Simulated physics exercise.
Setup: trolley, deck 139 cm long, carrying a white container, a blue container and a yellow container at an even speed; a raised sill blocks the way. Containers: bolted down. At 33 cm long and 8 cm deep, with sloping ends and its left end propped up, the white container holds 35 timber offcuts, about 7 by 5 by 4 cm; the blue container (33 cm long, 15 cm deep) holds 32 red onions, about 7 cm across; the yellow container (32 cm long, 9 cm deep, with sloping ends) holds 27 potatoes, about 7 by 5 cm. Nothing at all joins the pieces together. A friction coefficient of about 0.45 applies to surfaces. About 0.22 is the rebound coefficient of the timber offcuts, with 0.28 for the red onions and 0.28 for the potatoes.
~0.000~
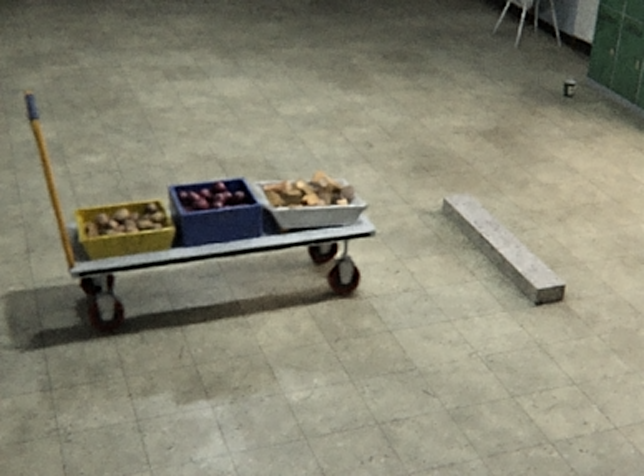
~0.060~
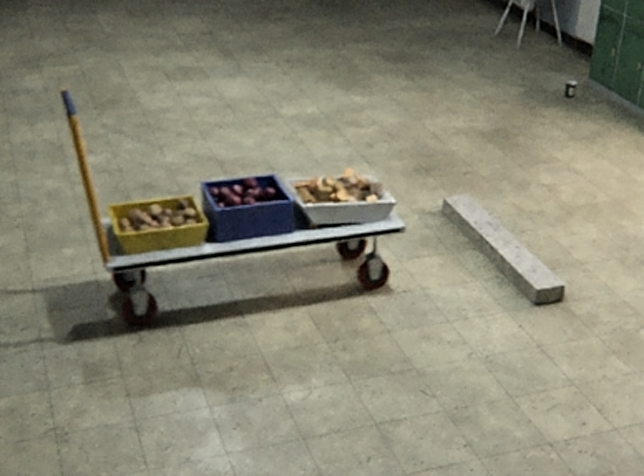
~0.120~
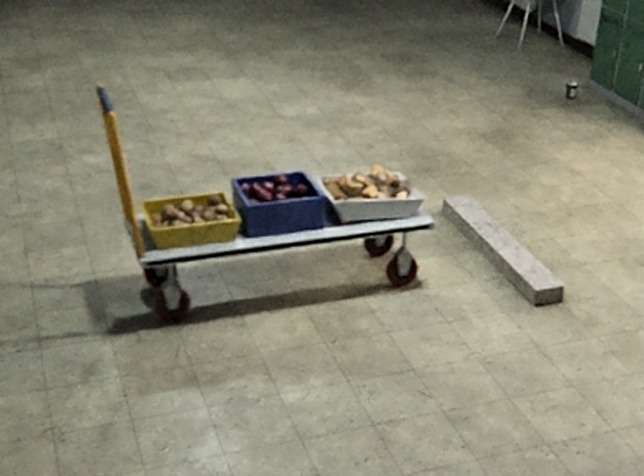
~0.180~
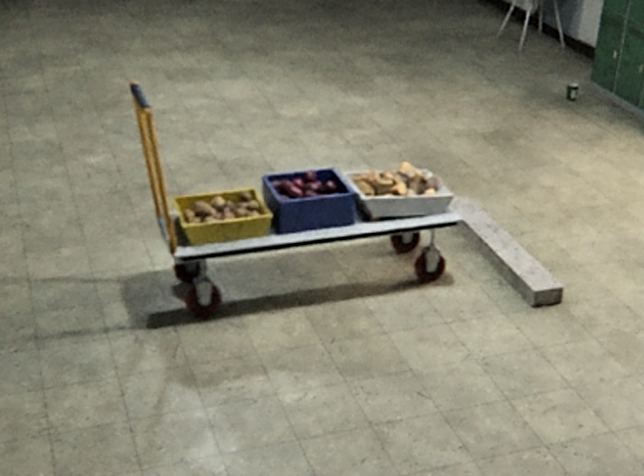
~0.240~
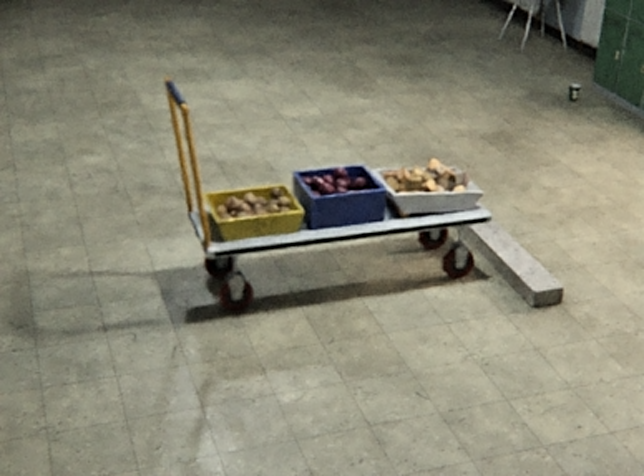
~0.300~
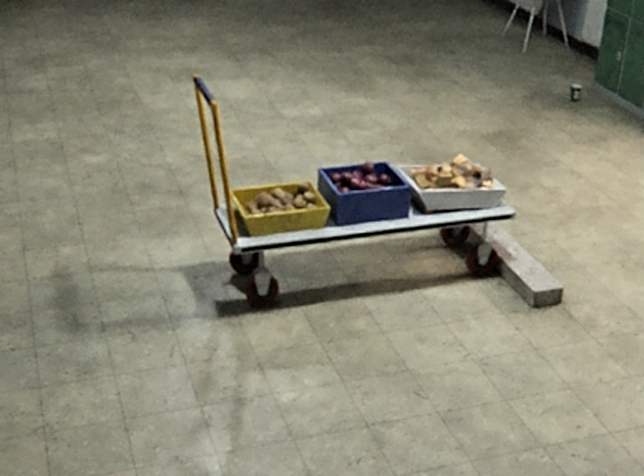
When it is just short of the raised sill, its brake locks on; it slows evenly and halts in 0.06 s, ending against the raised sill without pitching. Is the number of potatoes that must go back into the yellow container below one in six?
Yes - A sixth is not crossed.
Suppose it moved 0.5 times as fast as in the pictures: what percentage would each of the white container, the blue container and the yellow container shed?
Then the white container sheds 0 per cent, the blue container 0 per cent, and the yellow container 0 per cent.
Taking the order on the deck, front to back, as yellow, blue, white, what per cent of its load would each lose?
In that arrangement the white container sheds 30 per cent of its load, the blue container 10 per cent, and the yellow container 10 per cent.
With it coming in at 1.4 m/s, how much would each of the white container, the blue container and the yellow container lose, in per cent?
Then the white container sheds 0 per cent of its load, the blue container 0 per cent, and the yellow container 0 per cent.
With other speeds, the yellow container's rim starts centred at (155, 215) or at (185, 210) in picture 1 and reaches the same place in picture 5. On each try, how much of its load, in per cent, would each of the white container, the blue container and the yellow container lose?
White container 20 then 10, blue container 0 then 0, yellow container 0 then 0 per cent.
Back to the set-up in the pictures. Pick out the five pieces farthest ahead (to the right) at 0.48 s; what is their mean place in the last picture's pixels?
Close to (504, 157).
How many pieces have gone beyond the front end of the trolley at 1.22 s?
Some 14 pieces.
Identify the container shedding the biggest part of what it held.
Answer: The white container.
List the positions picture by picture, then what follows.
In the first frame (we follow the rim corner now nearest the camera; the camera moves round a little), yellow container at (84, 240); blue container at (185, 214); 76 cm still to roll; nothing out yet.
In the second frame, yellow container at (119, 235); blue container at (219, 209); 61 cm still to roll.
In the third frame, yellow container at (153, 230); blue container at (251, 205); 45 cm still to roll.
In the fourth frame, yellow container at (186, 225); blue container at (283, 201); 30 cm still to roll.
In the fifth frame, yellow container at (220, 221); blue container at (315, 197); 14 cm still to roll.
In the sixth frame, yellow container at (247, 217); blue container at (341, 194); stopping; nothing out yet.
After 0.36 s, 1 of 35 out of the white container, 0 of 32 out of the blue container and 0 of 27 out of the yellow container.
After 0.48 s, 8 of 35 out of the white container, 1 of 32 out of the blue container and 0 of 27 out of the yellow container.
After 0.71 s, 14 of 35 out of the white container, 4 of 32 out of the blue container and 2 of 27 out of the yellow container.
Final count (at 1.22 s), 14 of 35 out of the white container, 4 of 32 out of the blue container and 2 of 27 out of the yellow container. Asked share, 2 of 27, 7 per cent.
